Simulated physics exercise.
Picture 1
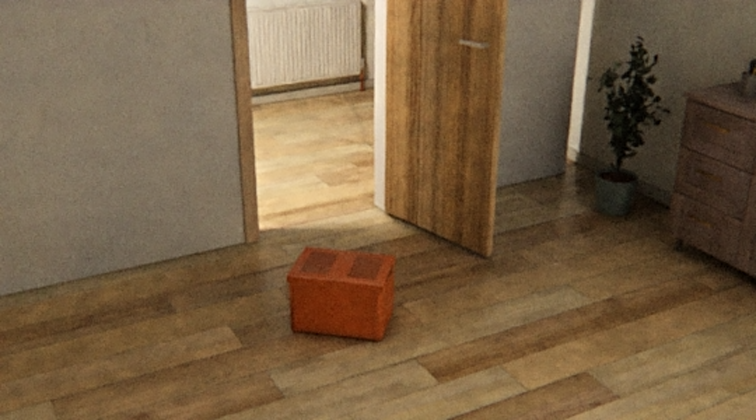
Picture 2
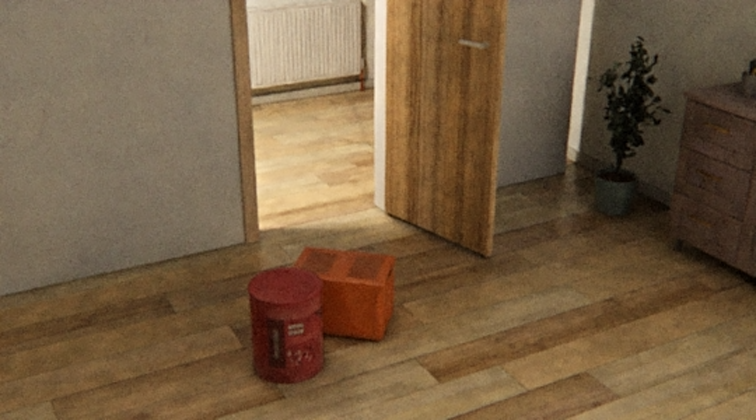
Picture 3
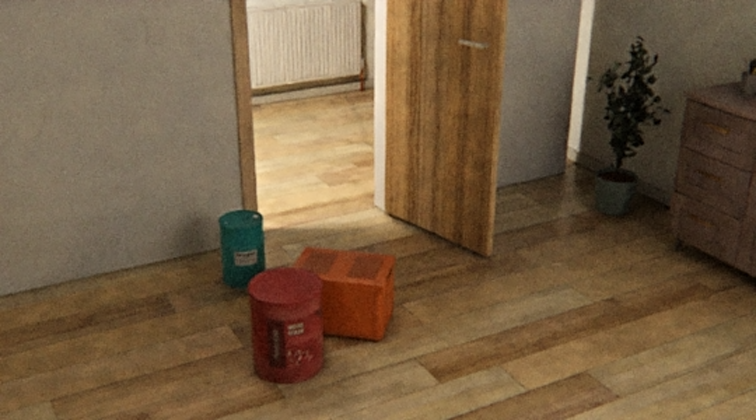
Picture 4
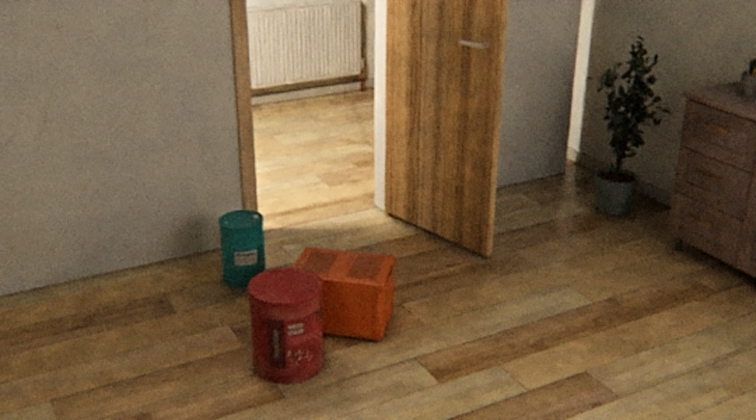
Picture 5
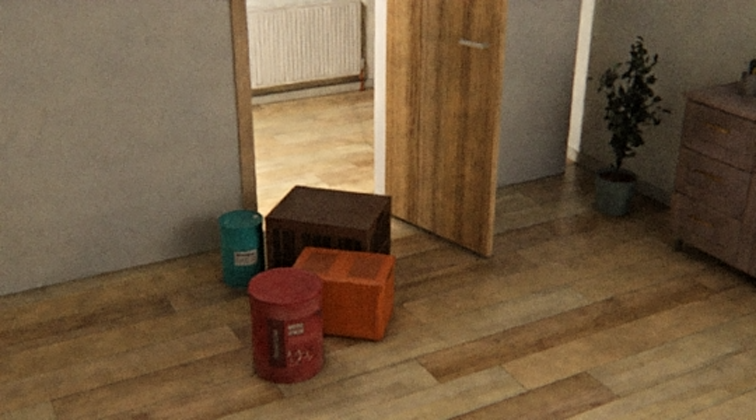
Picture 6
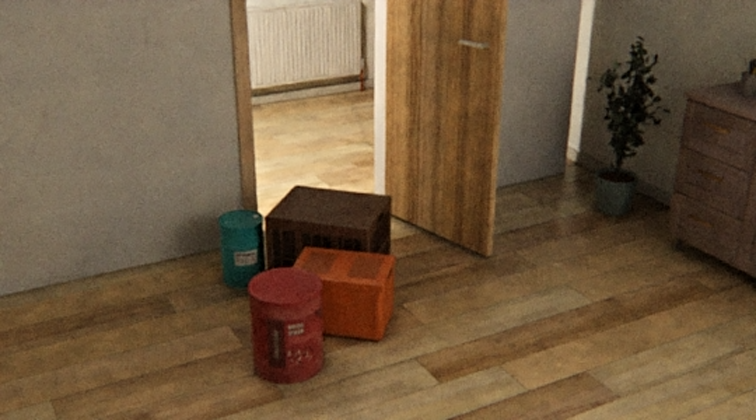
In a room with a wooden floor, an orange tote sits before a wide-open door. A red pail appears at its front left, then a turquoise canister behind the pail by the door frame, and lastly a brown chest behind the tote, while the door stays still.
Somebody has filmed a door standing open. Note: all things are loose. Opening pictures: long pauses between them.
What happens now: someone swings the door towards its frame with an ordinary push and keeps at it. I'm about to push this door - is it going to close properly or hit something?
The opening stays partly uncovered.
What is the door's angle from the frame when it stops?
Some 60°.
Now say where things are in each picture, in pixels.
Door wide open and still, in the first frame.
Door wide open and still; orange tote (343, 294), in the second frame.
Door wide open and still; red pail (287, 325); orange tote (343, 294), in the third frame.
Door wide open and still; turquoise canister (243, 249); red pail (287, 325), in the fourth frame.
Door wide open and still; orange tote (343, 294); turquoise canister (243, 249), in the fifth frame.
Door wide open and still; brown chest (330, 242); red pail (287, 325), in the sixth frame.
Then, 0.50 s on from there, open by 94°.
Then, 0.90 s on from there, open by 77°.
Then, 1.20 s on from there, open by 64°.
In the end, open by 62°; all 4 unmoved. At the end, from the last picture's camera, brown chest near (326, 242).
